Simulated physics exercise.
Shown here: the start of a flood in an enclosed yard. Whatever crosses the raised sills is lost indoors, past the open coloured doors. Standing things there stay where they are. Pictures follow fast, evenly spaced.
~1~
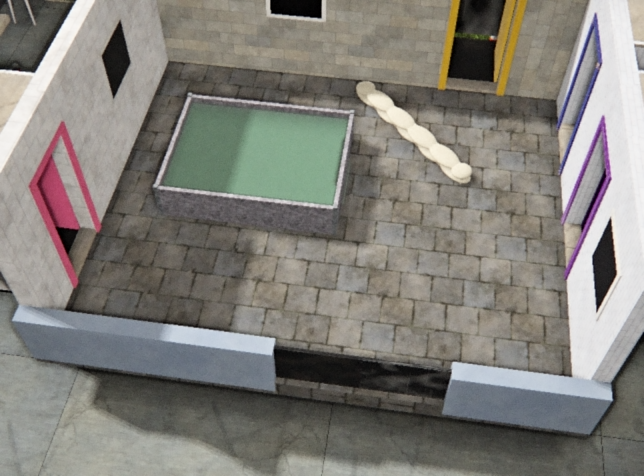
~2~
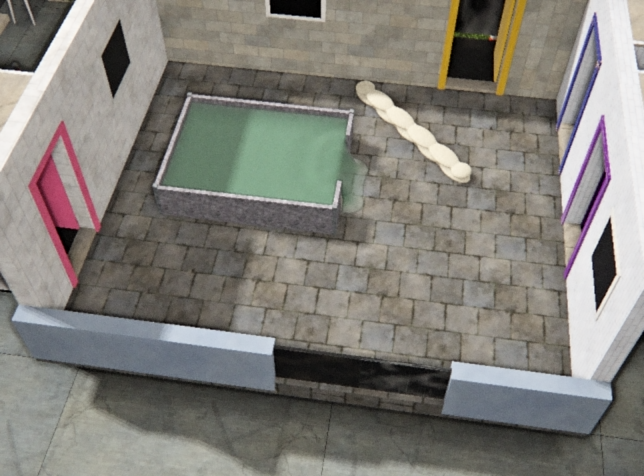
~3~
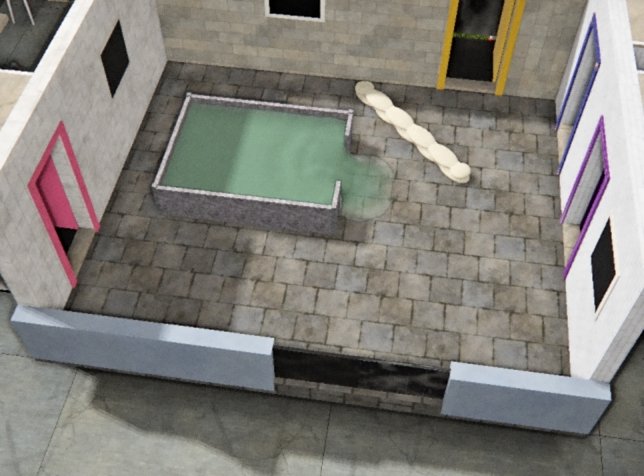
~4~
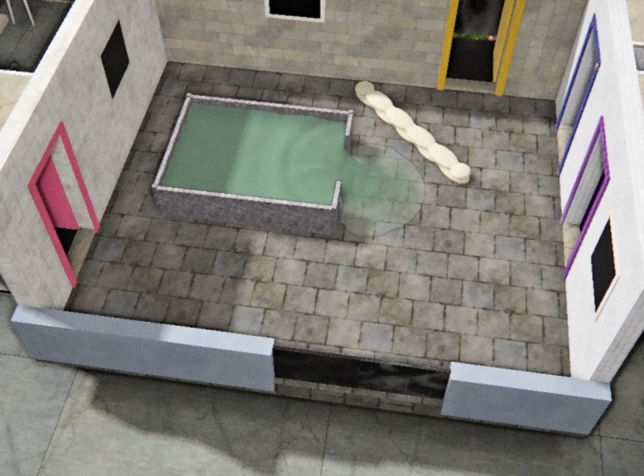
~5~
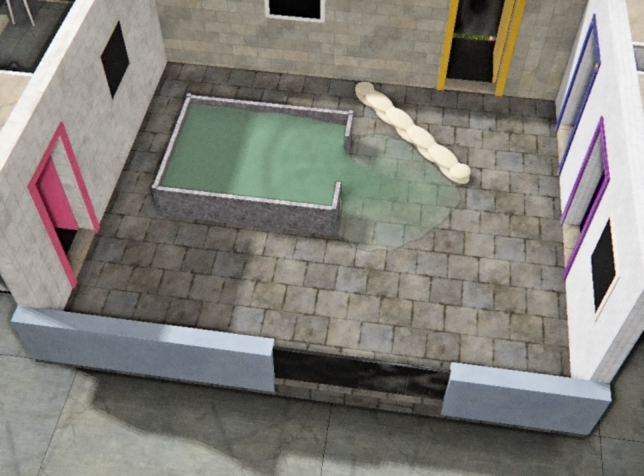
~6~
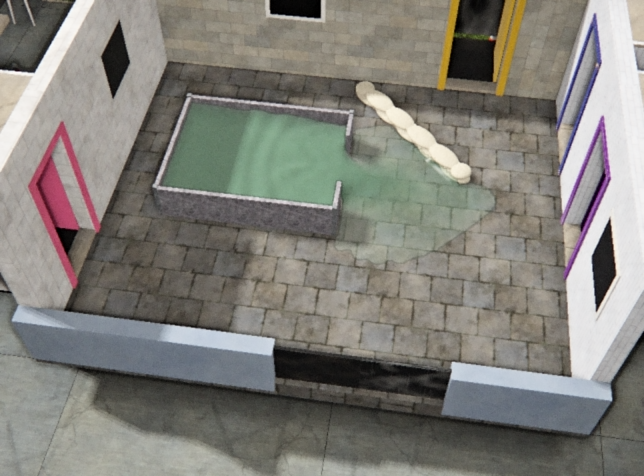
Green water pours through a gap in the tank's right side and spreads across the paving.
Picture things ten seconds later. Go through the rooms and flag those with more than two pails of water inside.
Pink door - not flagged, blue door - not flagged, purple door - flagged, yellow door - not flagged.
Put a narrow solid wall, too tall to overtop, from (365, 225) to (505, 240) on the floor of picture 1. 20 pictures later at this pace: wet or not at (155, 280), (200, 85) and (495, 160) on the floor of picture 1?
Taking the points in order, they are high and dry, high and dry and inundated.
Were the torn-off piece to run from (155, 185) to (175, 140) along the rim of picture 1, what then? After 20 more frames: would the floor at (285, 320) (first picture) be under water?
At that place: Wet.
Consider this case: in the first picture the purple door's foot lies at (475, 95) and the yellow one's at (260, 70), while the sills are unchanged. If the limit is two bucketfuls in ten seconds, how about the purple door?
In that case the purple one stays unflooded.
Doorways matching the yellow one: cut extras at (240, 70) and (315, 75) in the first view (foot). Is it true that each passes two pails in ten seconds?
In order: Stays within it, stays within it.
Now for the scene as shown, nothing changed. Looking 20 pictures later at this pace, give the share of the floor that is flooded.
I'd say close to 40 per cent.
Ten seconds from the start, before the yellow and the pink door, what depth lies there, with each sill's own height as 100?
The first comes to about 80 percent, the second to about 100 percent.
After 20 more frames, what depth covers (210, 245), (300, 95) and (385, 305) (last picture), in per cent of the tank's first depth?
Estimate: 0, 4, 2 %.
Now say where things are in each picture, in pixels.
The first picture shows the tank at (258, 152) is whole and still.
In the second picture, the front is at (348, 209), out from the gap at (341, 175).
In the third picture, the front is at (383, 208), out from the gap at (340, 177).
In the fourth picture, water pours out at (340, 177) and has run to (419, 198).
In the fifth picture, water pours out at (340, 177) and has run to (454, 202).
In the sixth picture, water pours out at (341, 177) and has run to (490, 202).
A moment on, water covers 20 % of the floor; the pink door not reached, the blue door not reached, the purple door wet at the sill, nothing in, the yellow door not reached.
Next, water covers 30 % of the floor; the pink door not reached, the blue door wet at the sill, nothing in, the purple door over two buckets in, the yellow door not reached.
Then, water covers 40 % of the floor; the pink door not reached, the blue door wet at the sill, nothing in, the purple door far over two buckets in, the yellow door not reached.
Later, water covers 80 % of the floor; the pink door not reached, the blue door wet at the sill, nothing in, the purple door far over two buckets in, the yellow door wet at the sill, nothing in.
In the end, water covers 95 % of the floor; the pink door wet at the sill, nothing in, the blue door wet at the sill, nothing in, the purple door far over two buckets in, the yellow door wet at the sill, nothing in.
